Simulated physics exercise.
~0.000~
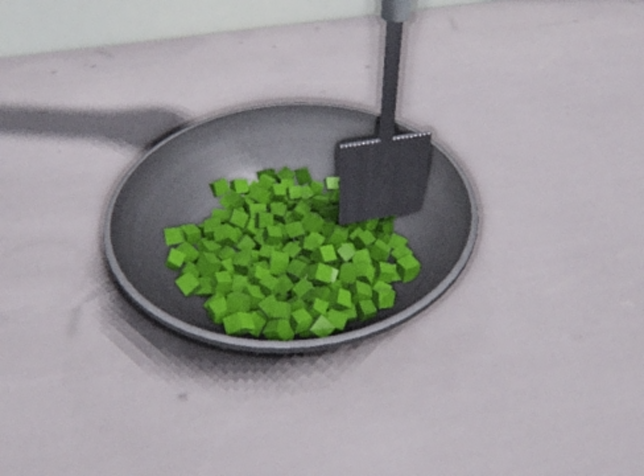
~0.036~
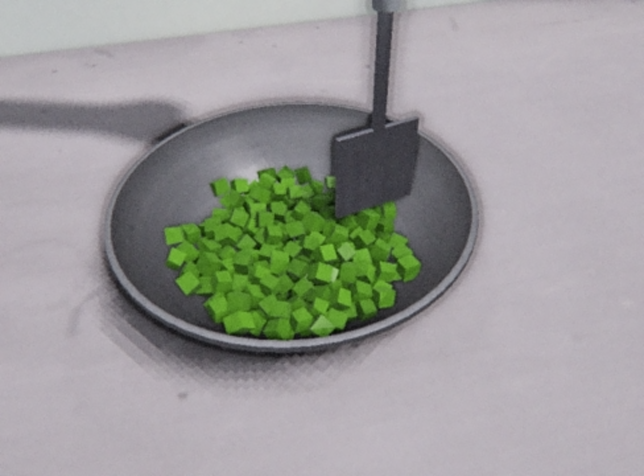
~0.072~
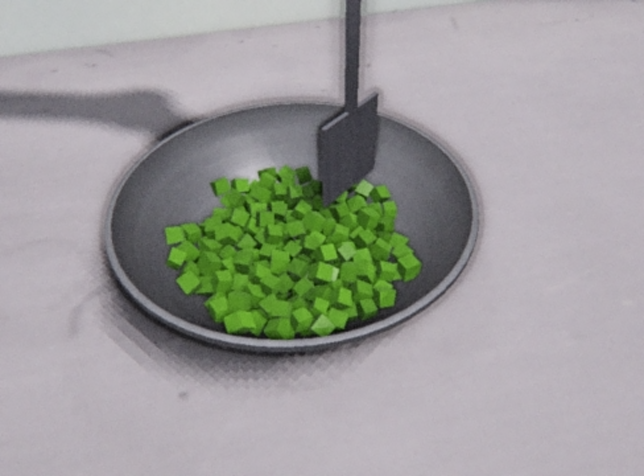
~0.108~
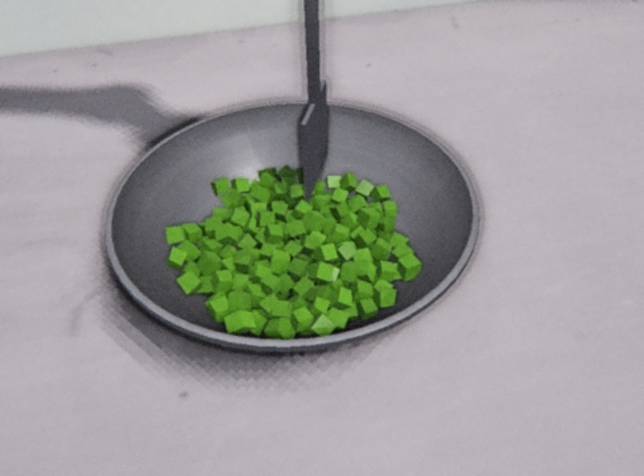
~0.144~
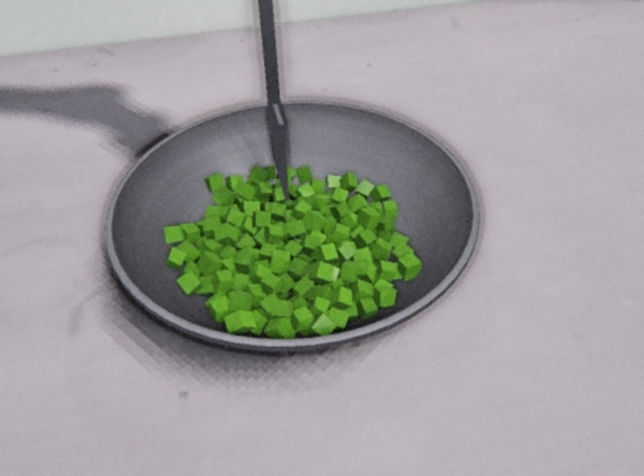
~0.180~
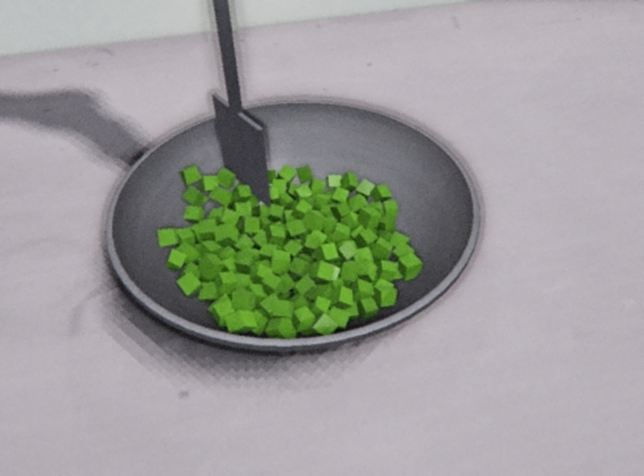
In a dark round bowl on a pale surface, a flat spoon dipped among bright green cubes swept from right to left along the far side, turning as it went and nudging a few cubes leftward.
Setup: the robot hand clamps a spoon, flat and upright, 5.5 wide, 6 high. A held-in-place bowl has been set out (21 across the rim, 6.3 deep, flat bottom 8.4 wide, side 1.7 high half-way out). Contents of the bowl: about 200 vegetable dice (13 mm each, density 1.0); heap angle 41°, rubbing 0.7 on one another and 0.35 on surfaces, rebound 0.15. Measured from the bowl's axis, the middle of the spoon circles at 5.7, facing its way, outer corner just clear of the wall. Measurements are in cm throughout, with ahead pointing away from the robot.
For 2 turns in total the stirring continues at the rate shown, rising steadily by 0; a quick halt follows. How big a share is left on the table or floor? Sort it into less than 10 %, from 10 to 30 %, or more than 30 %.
It goes in from 10 to 30 %.
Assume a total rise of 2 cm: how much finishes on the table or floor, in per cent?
Near 0 in a hundred.
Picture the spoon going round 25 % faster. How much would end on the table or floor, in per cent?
That would be some 35 percent.
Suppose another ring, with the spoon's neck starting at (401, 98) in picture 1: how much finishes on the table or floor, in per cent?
About 0 %.
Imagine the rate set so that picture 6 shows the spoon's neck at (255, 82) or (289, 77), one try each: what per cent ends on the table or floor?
So, roughly 20 percent the first time and 20 percent the second.
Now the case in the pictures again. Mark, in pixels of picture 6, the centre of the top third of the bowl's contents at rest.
About (301, 230).
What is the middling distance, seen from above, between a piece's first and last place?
Something like 3 centimetres, give or take.
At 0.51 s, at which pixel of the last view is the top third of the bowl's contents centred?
Around (359, 211).
By 0.51 s, 351° round, highest piece 8 above the table; 190 in the bowl, 6 on the table or floor, 4 in flight or on the tool.
By 0.84 s, 228° round, highest piece 7 above the table; 173 in the bowl, 25 on the table or floor, 2 in flight or on the tool.
By 1.20 s, 0° round, highest piece 6 above the table; 167 in the bowl, 33 on the table or floor.
By 1.90 s, 0° round, highest piece 6 above the table; 167 in the bowl, 33 on the table or floor.
Final count, 167 in the bowl, 33 on the table or floor. That is 16 % on the table or floor.
